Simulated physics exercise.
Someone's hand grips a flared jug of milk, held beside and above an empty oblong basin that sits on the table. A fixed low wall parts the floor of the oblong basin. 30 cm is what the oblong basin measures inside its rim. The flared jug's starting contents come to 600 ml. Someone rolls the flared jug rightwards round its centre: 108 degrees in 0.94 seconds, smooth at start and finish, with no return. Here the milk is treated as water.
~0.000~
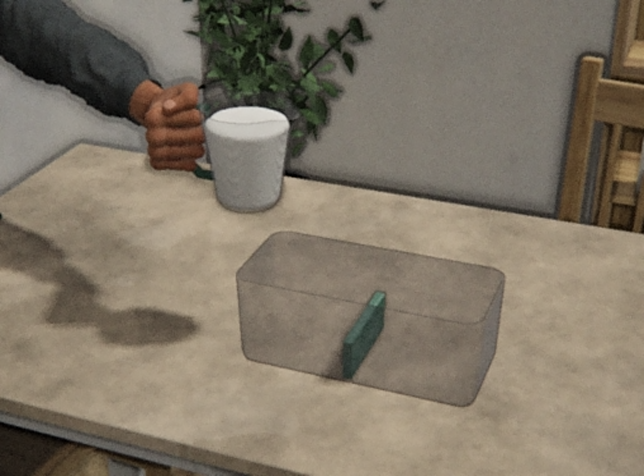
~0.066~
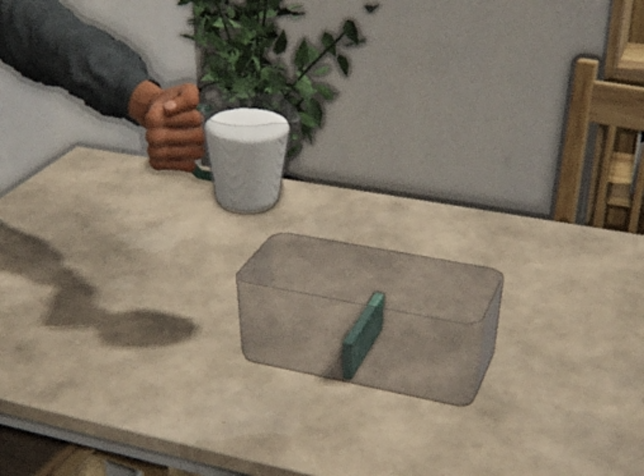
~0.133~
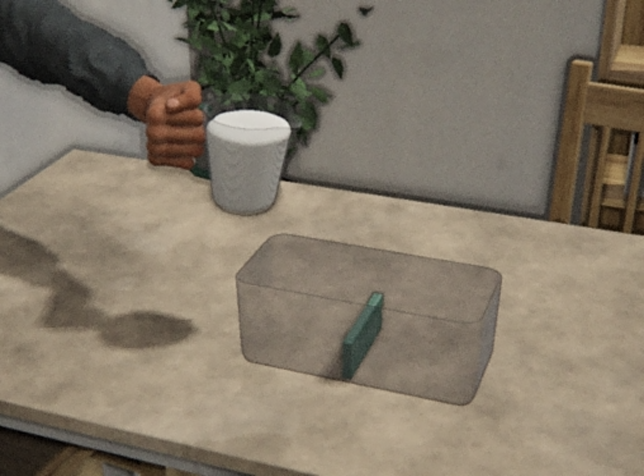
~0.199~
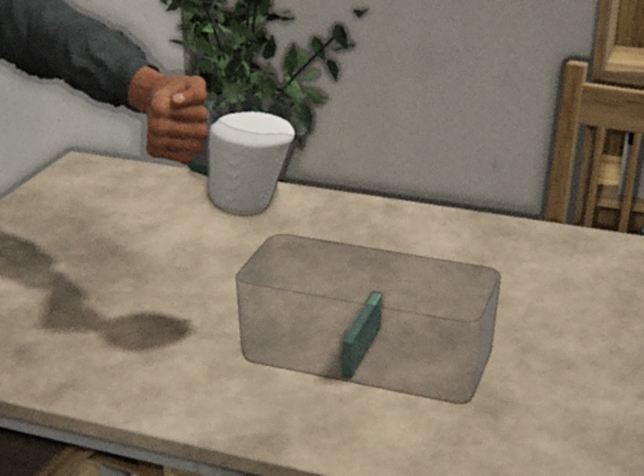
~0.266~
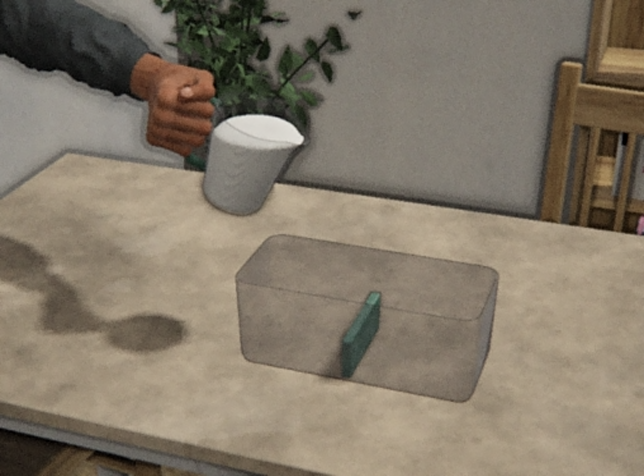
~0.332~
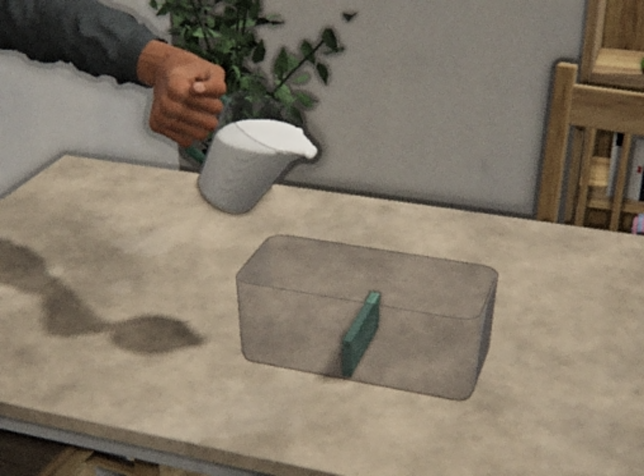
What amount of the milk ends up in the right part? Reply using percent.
20 %.
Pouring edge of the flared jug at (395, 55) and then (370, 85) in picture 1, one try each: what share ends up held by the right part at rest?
Respectively 65 and 95 %.
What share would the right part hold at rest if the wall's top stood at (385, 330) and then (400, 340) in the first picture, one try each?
5 then 10 %.
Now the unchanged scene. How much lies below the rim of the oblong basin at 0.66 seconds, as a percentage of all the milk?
Near 22 in a hundred.
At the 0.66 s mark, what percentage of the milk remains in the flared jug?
I'd estimate some 56 % remains.
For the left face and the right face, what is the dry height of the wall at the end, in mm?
About 26 mm on the left, about 46 mm on the right.
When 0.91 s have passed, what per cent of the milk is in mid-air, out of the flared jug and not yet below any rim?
Estimate: About 10 in a hundred.
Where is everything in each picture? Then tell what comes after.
It leans 0°; its right rim is at (300, 116); the milk meets the walls at (211, 115) and (289, 126); the oblong basin's rim runs from (255, 254) to (495, 299); the wall's top is at (365, 318), in the first frame.
It leans 1°; its right rim is at (300, 119); the milk meets the walls at (212, 117) and (289, 128), in the second frame.
It leans 5°; its right rim is at (302, 125); the milk meets the walls at (212, 117) and (290, 131), in the third frame.
It leans 12°; its right rim is at (306, 132); the milk meets the walls at (216, 120) and (295, 133), in the fourth frame.
It leans 20°; its right rim is at (310, 143); the milk meets the walls at (218, 124) and (304, 137), in the fifth frame.
It leans 30°; its right rim is at (313, 155); the milk meets the walls at (217, 135) and (309, 143); 1 per cent is over the edge, in the sixth frame.
Then, 0.66 s in, the tilt is 87° and 56 per cent is still to pour, 10 is left of the wall and 11 right of it.
Then, 0.91 s in, the tilt is 108° and 9 per cent is still to pour, 62 is left of the wall and 19 right of it.
Then, 1.16 s in, the tilt is 108° and 0 per cent is still to pour, 76 is left of the wall and 20 right of it.
Then, 1.44 s in, the tilt is 108° and 0 per cent is still to pour, 76 is left of the wall and 20 right of it.
Finally, 77 per cent lies left of the wall, 20 right of it and 3 outside.
